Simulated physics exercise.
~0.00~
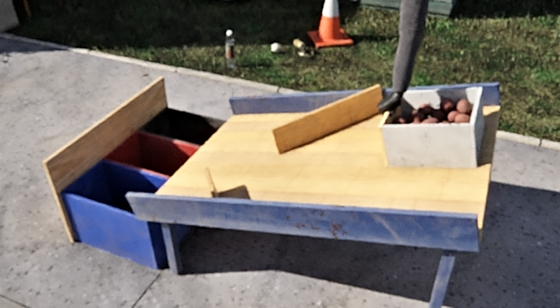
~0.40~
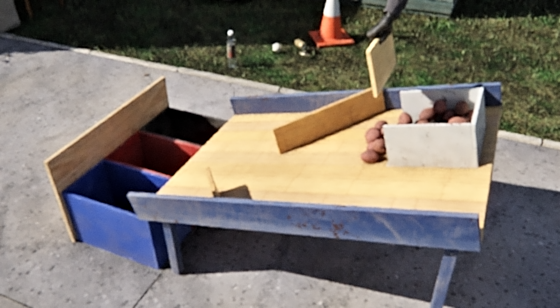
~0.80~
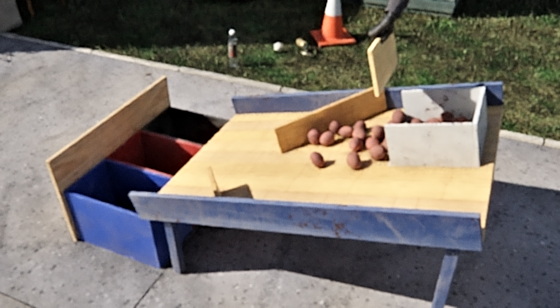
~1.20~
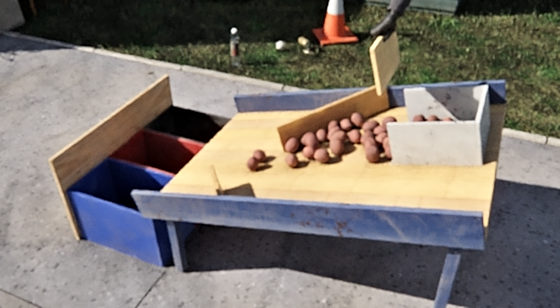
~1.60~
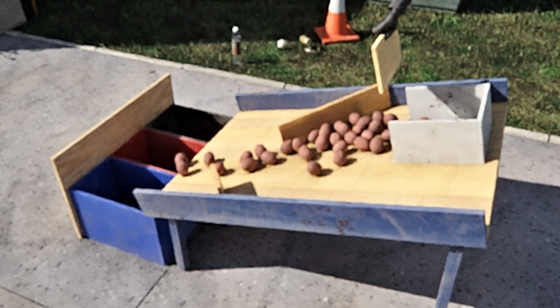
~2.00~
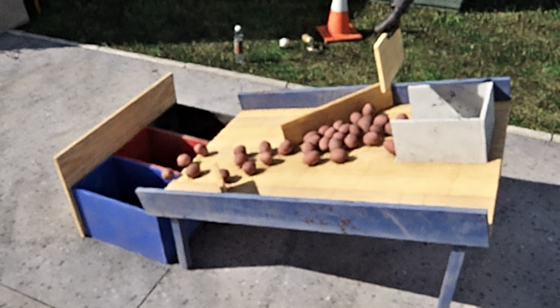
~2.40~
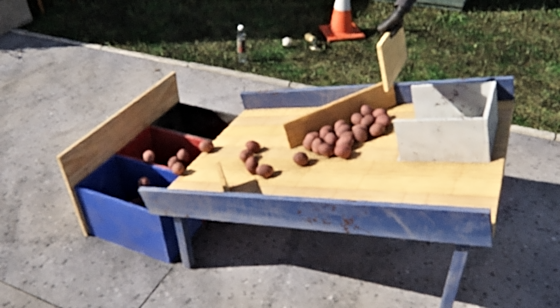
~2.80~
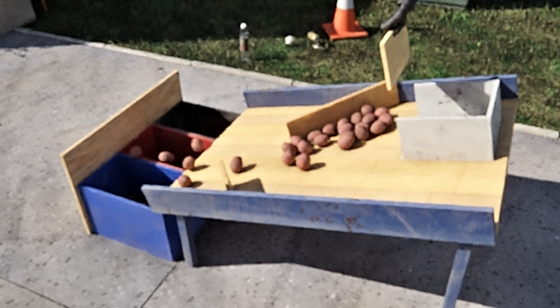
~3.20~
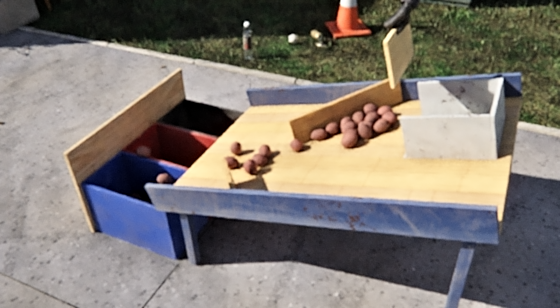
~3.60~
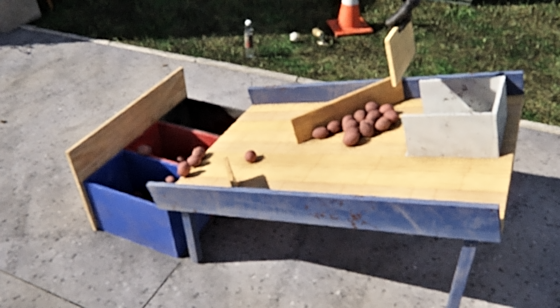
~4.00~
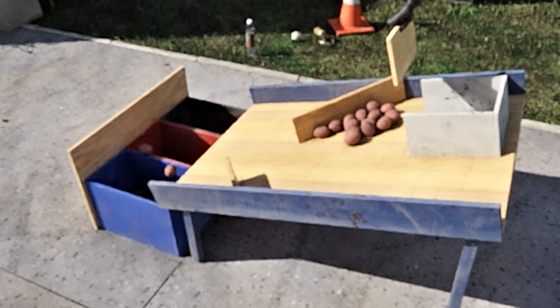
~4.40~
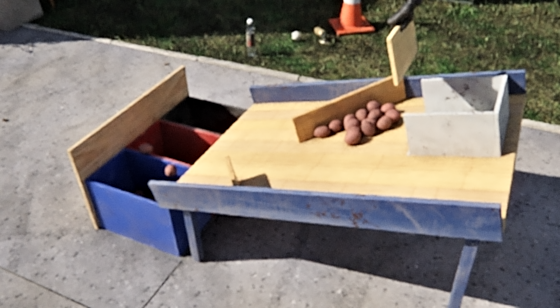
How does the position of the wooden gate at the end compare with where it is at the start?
At the start the gate is down at the left side of the white pen. By the end it is held raised, higher up and clear of the pen's opening.
